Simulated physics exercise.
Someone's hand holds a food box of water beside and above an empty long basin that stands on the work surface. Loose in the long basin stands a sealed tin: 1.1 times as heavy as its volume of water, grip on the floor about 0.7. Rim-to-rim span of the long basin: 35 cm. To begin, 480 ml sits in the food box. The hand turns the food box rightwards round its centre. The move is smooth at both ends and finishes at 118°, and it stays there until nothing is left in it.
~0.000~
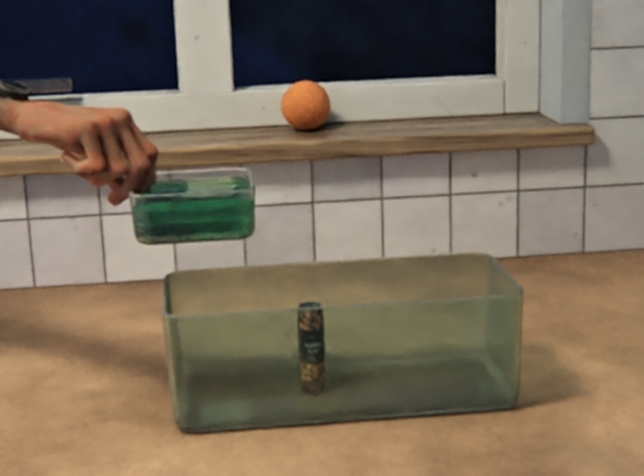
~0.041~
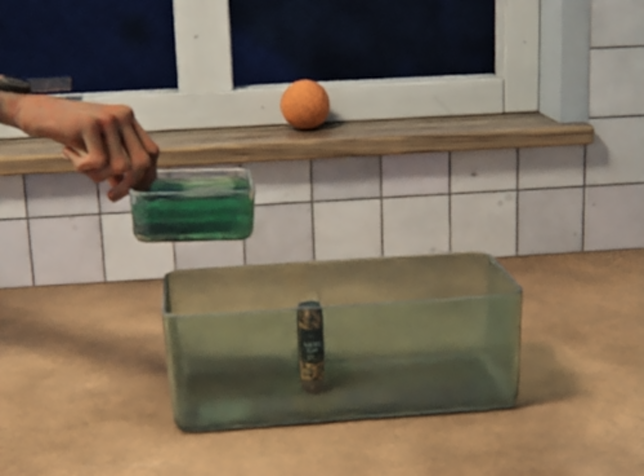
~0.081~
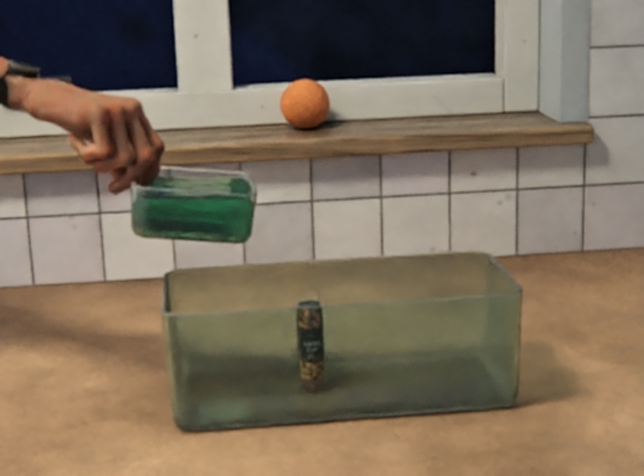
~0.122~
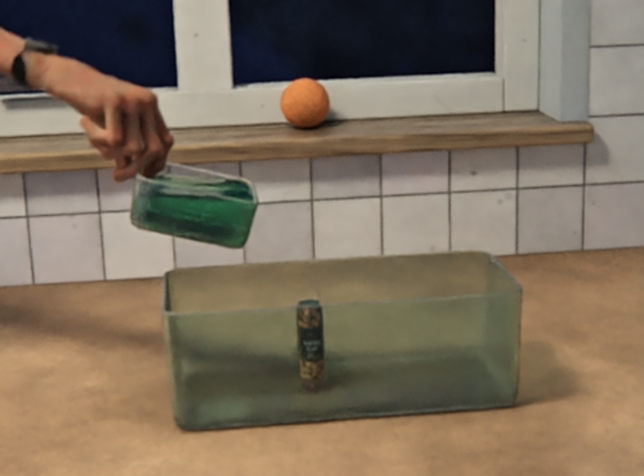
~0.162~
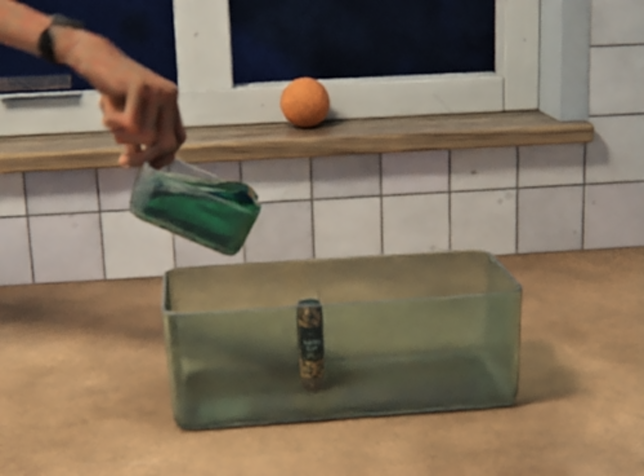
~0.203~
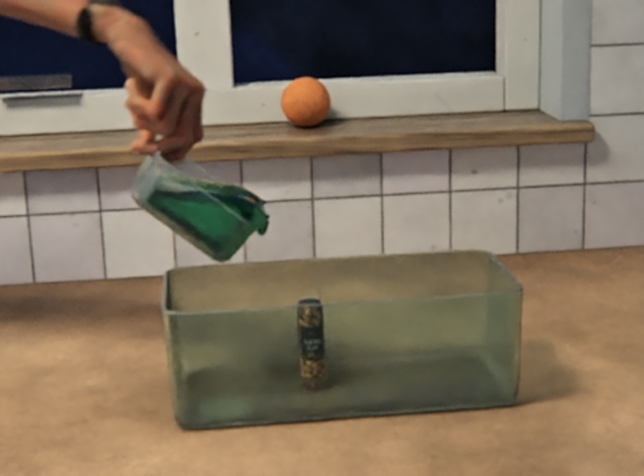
A hand reaching in from the left holds a clear food box of green liquid above the left part of a long, pale green glass basin, which stands on a brown work surface with a small dark patterned tin inside. Behind, seen from the front and slightly above, an orange sits on a wooden sill below dark windows and white tiles. The hand barely moves, then rises and turns the box rightwards, increasingly steeply, until green liquid bulges over its right edge, while the view stays still.
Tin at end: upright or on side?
On side.
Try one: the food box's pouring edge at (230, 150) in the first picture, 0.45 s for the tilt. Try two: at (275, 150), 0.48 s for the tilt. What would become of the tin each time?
First it goes over; then it stays up.
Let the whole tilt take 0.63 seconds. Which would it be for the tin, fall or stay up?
The tin stays balanced.
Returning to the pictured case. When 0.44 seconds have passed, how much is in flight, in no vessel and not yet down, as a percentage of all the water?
Near 10 per cent at that moment.
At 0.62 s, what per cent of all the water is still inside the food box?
Near 0 in a hundred.
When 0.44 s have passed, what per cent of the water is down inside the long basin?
Around 86%.
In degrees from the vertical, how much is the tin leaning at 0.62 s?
The tilt is near 20°.
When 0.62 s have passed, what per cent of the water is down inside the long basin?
Around 100 in a hundred.
Then, 0.44 s in, the tilt is 113° and 4 per cent is still to pour; the tin stands where it began.
Then, 0.62 s in, the tilt is 118° and 0 per cent is still to pour; the tin leans 19°.
Then, 0.81 s in, the tilt is 118° and 0 per cent is still to pour; the tin lies on its side.
Then, 1.01 s in, the tilt is 118° and 0 per cent is still to pour; the tin lies on its side.
Finally, the tin lies on its side.
